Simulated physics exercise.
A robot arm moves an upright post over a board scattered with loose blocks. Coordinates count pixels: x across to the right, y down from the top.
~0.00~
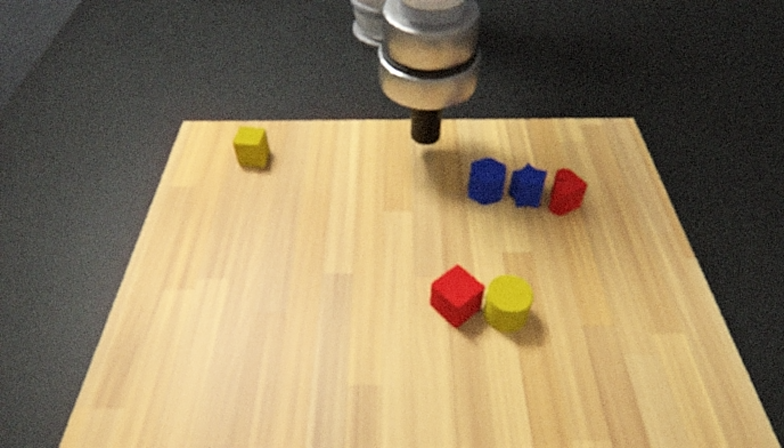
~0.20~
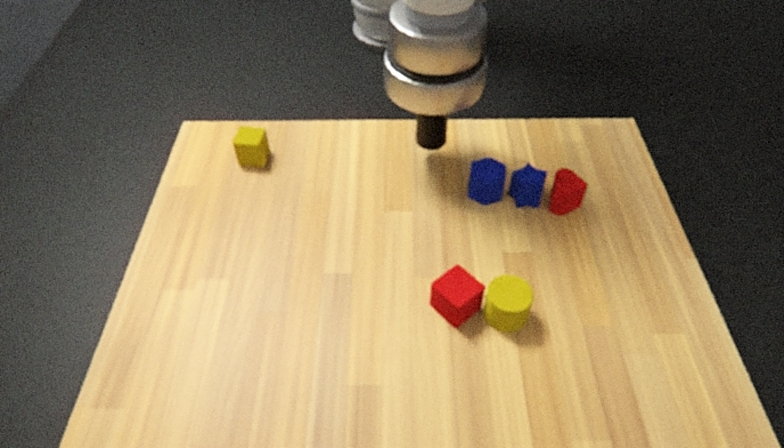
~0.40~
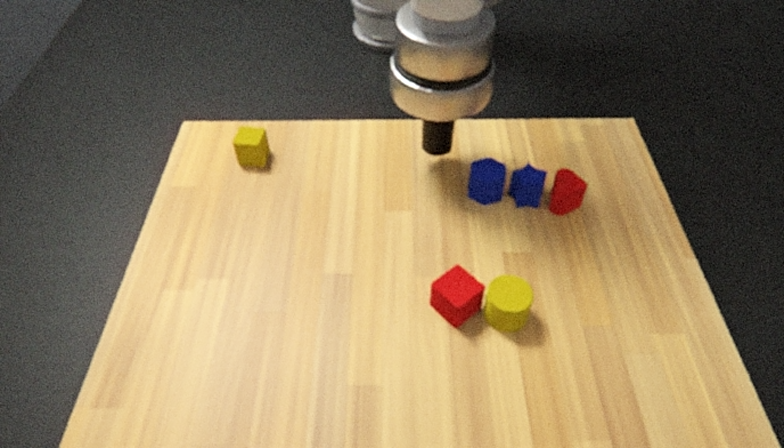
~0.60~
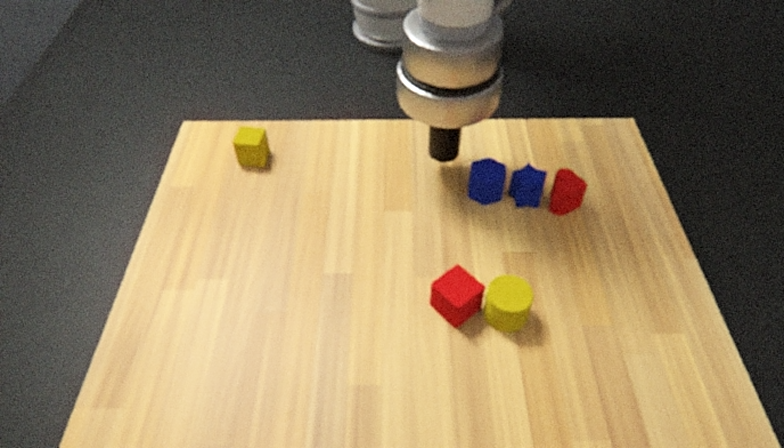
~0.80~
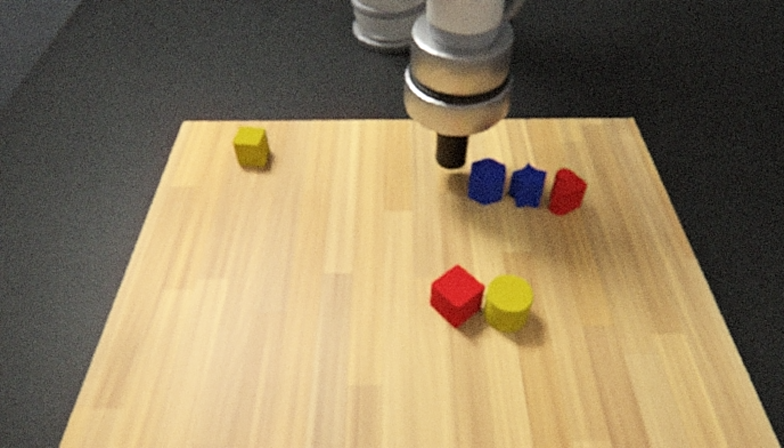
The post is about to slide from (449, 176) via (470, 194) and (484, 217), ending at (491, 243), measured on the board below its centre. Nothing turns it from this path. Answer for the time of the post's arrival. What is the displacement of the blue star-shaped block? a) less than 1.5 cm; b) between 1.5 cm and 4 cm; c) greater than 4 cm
Choice b: Between 1.5 cm and 4 cm.
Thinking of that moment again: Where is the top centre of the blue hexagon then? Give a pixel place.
I predict (522, 189).
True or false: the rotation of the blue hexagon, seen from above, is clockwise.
The statement is incorrect.
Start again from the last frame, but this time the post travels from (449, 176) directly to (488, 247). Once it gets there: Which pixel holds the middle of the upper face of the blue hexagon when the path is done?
The answer is (506, 182).
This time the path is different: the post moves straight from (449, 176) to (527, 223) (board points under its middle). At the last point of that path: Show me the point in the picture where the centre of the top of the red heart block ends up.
The middle of the upper face of the red heart block will lie at about (614, 177) in the picture.
On the path given first. One third of the way, post at (473, 178); blue hexagon at (510, 178), turned 30° anticlockwise; blue star-shaped block at (541, 175).
Two thirds of the way, post at (488, 202); blue hexagon at (522, 189), turned 80° anticlockwise; blue star-shaped block at (548, 174); red heart block at (577, 180).
At the end, post at (494, 227); blue hexagon at (522, 189), turned 85° anticlockwise; yellow disc unmoved; blue star-shaped block at (548, 174); red heart block at (577, 180).
